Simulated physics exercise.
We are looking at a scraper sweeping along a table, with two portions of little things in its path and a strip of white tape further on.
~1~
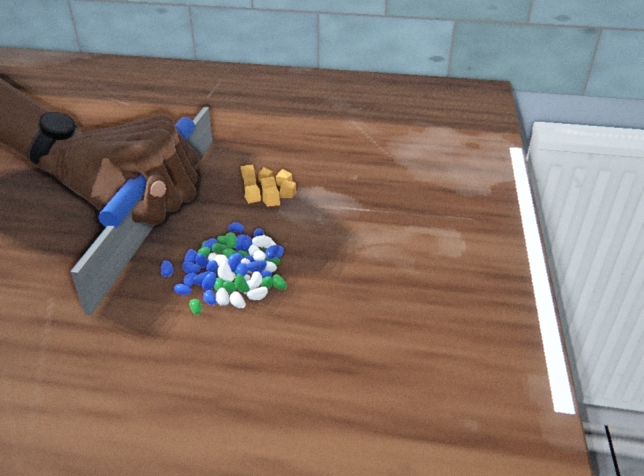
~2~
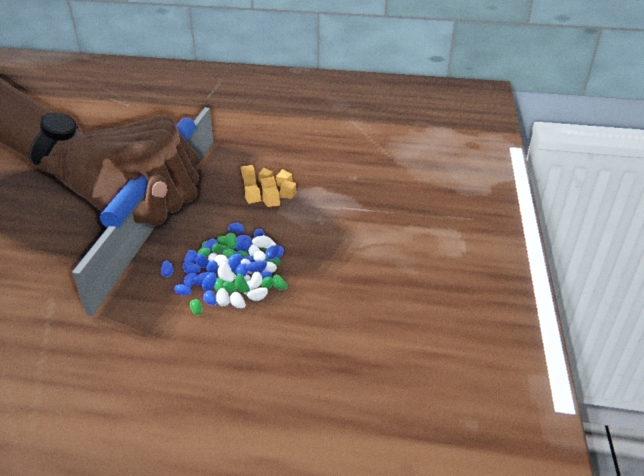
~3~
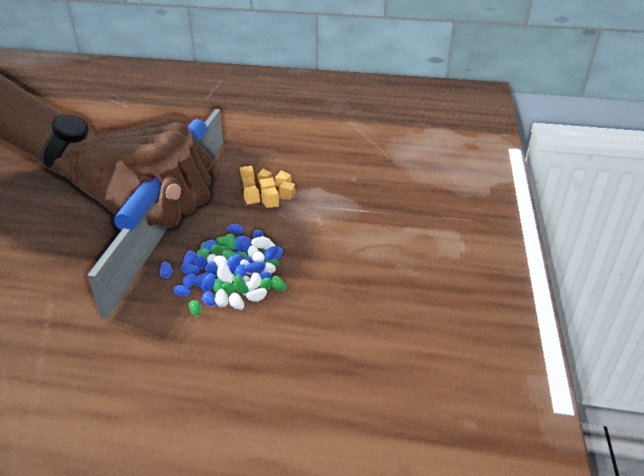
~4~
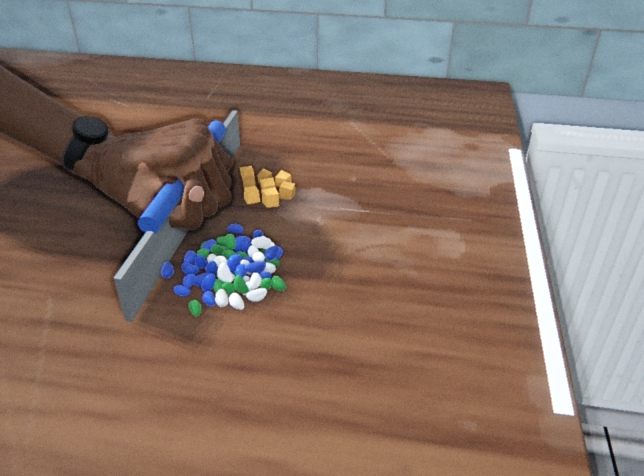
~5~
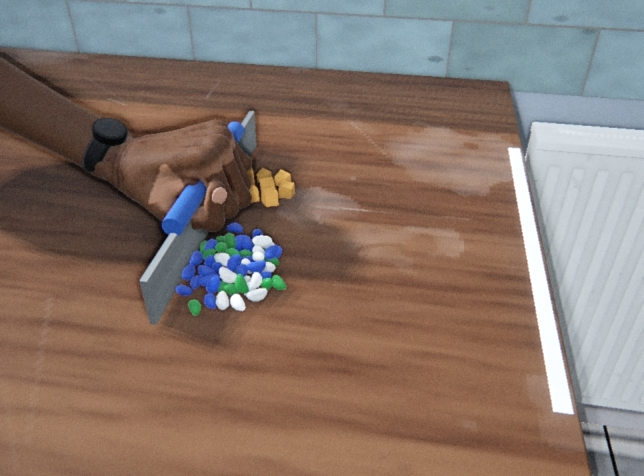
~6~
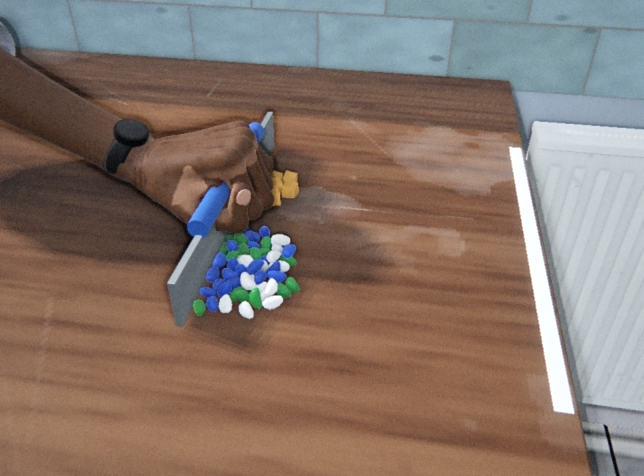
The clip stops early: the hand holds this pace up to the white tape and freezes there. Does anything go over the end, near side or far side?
Result: Front portion: Partly lost; back portion: Partly lost.
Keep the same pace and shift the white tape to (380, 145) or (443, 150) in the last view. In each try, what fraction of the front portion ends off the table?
0 % and 0 %.
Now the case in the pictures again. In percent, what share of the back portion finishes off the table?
Around 100 percent.
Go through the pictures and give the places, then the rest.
In the first picture, scraper at (93, 276), at rest; white tape at (517, 156), right by the edge; edge at (547, 252); front portion at (235, 270), some jelly beans; back portion at (269, 186), a few croutons.
In the second picture, scraper at (94, 277); back portion at (269, 186).
In the third picture, scraper at (109, 280); front portion at (235, 272).
In the fourth picture, scraper at (134, 282); back portion at (268, 187).
In the fifth picture, scraper at (158, 285); front portion at (236, 270), a small part pushed along.
In the sixth picture, scraper at (184, 287); white tape at (517, 156); edge at (547, 252); front portion at (257, 273), nearly all pushed along; back portion at (275, 187), about a third pushed along.
Then, 1.02 s past the last view, scraper still moving, near (390, 194); front portion all on the table, its front near (459, 306); back portion all on the table, its front near (426, 198).
Then, 2.06 s past the last view, scraper stopped at the white tape; front portion most over the edge; back portion all over the edge.
Then, 2.34 s past the last view, scraper stopped at the white tape; front portion nearly all over the edge; back portion all over the edge.
Finally, scraper stopped at the white tape; front portion nearly all over the edge; back portion all over the edge.
